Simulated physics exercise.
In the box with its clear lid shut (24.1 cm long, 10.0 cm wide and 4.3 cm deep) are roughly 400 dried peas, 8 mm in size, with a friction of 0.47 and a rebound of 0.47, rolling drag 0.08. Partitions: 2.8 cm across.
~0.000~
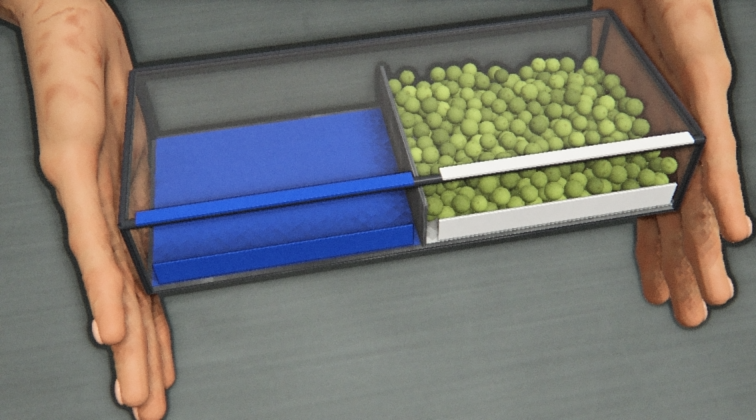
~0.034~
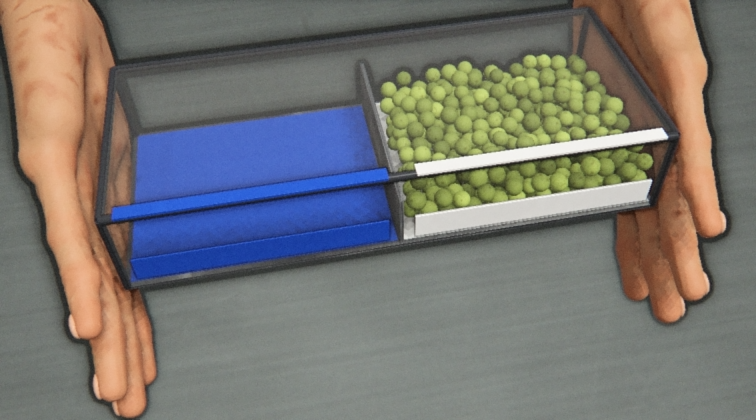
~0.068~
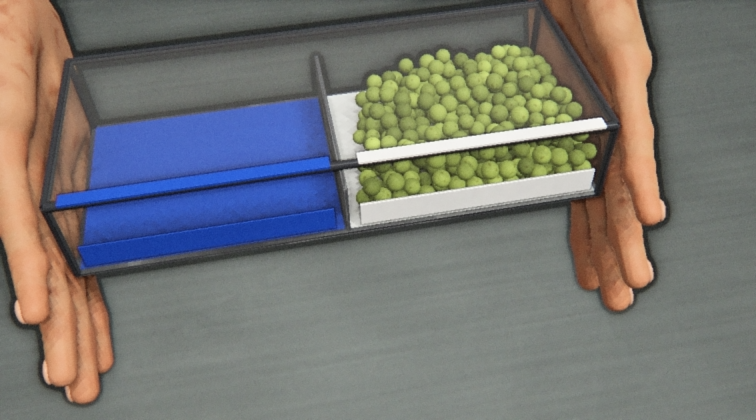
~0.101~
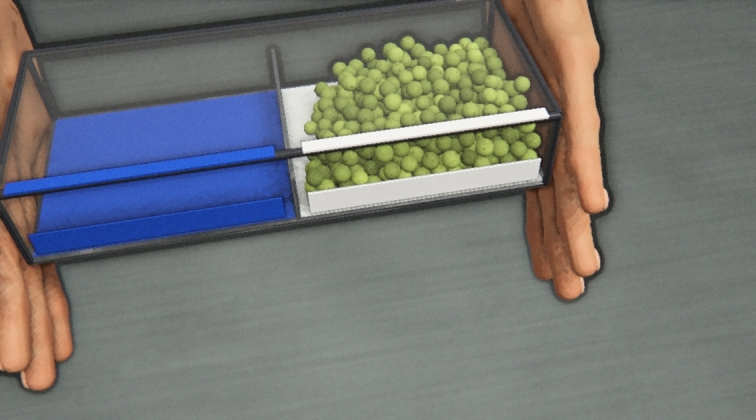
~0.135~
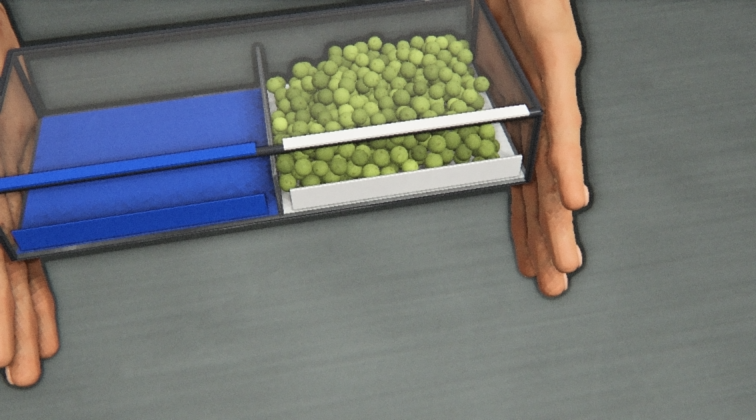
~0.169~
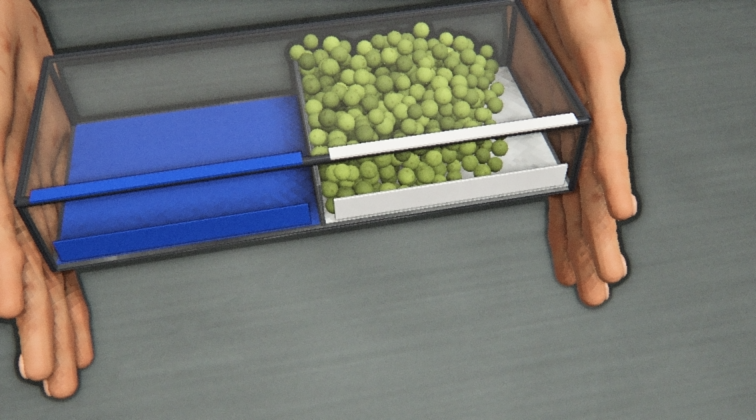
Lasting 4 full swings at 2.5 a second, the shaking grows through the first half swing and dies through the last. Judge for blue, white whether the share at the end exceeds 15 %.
Blue: It does; white: It does.
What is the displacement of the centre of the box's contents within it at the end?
About 4.5 centimetres.
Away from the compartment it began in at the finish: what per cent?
Roughly 20 percent ends away from where it started.
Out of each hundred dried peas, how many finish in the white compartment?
I'd say close to 80 per cent.
After 0.65 s, tilt 0 degrees; blue 10 %, white 90 %; middle of all pieces near (624, 164).
After 1.04 s, tilt 0 degrees; blue 15 %, white 85 %; middle of all pieces near (558, 156).
After 1.41 s, tilt 0 degrees; blue 20 %, white 80 %; middle of all pieces near (423, 132).
After 1.76 s, tilt 0 degrees; blue 20 %, white 80 %; middle of all pieces near (431, 141).
In the end, at 2.3 s, blue 20 %, white 80 %.
